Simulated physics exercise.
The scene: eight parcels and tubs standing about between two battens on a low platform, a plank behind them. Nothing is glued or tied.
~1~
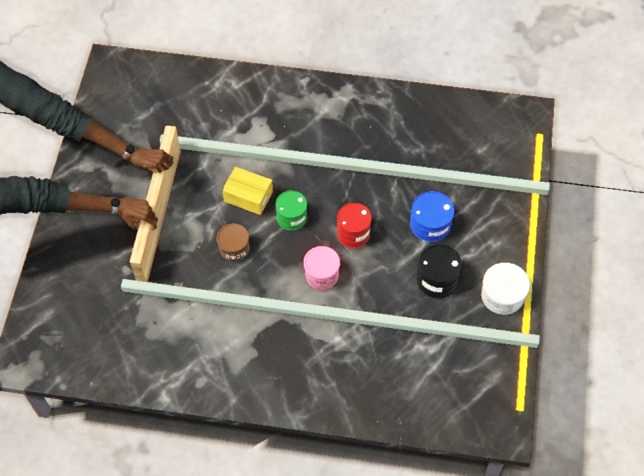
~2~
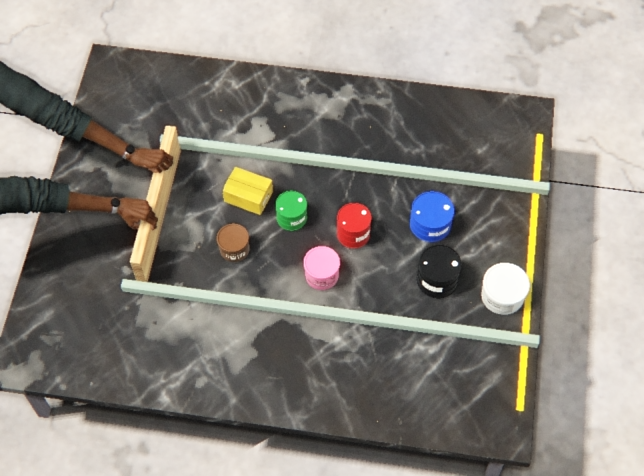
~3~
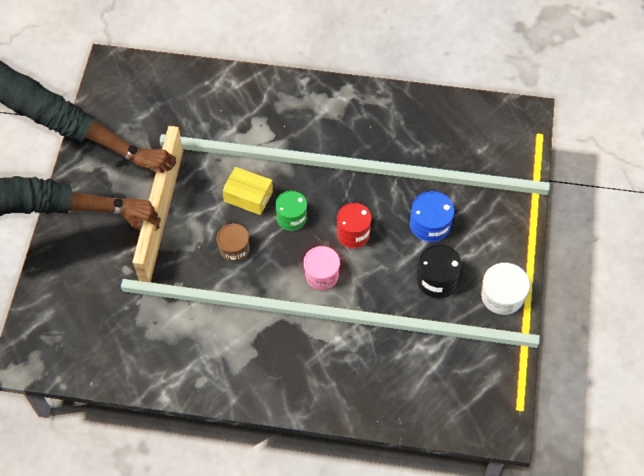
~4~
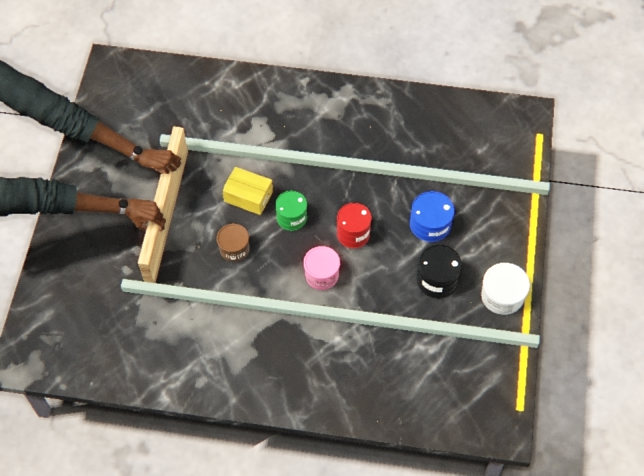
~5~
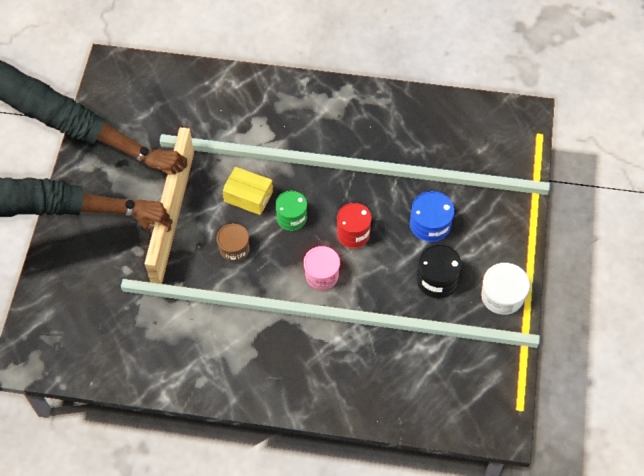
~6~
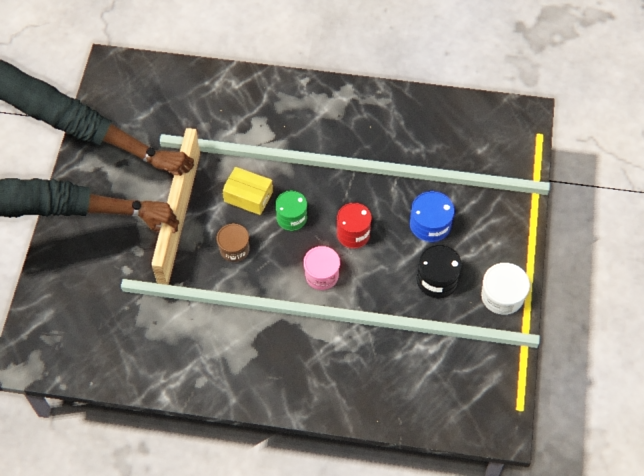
On a dark marbled platform, two hands slide a plank slightly right behind eight unmoving objects.
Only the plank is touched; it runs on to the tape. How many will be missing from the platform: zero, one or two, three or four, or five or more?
As it turns out, the number that fall off is five or more.
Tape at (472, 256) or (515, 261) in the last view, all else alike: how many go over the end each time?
Down on the ground: 1 and 4.
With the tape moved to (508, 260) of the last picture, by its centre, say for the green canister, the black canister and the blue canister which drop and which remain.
The green canister does not fall, the black canister drops off, the blue canister falls.
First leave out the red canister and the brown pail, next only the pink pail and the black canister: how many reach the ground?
The counts: 6 and 6.
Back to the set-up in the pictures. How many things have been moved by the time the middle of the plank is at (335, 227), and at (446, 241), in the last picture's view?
5 and 8.
A little later, none off yet; white pail at rest near (505, 289); black canister at rest near (439, 272); blue canister at rest near (432, 217).
When it is over, the number that fall off is five or more; down, brown pail, yellow parcel, green canister, pink pail, red canister, blue canister, black canister and white pail.
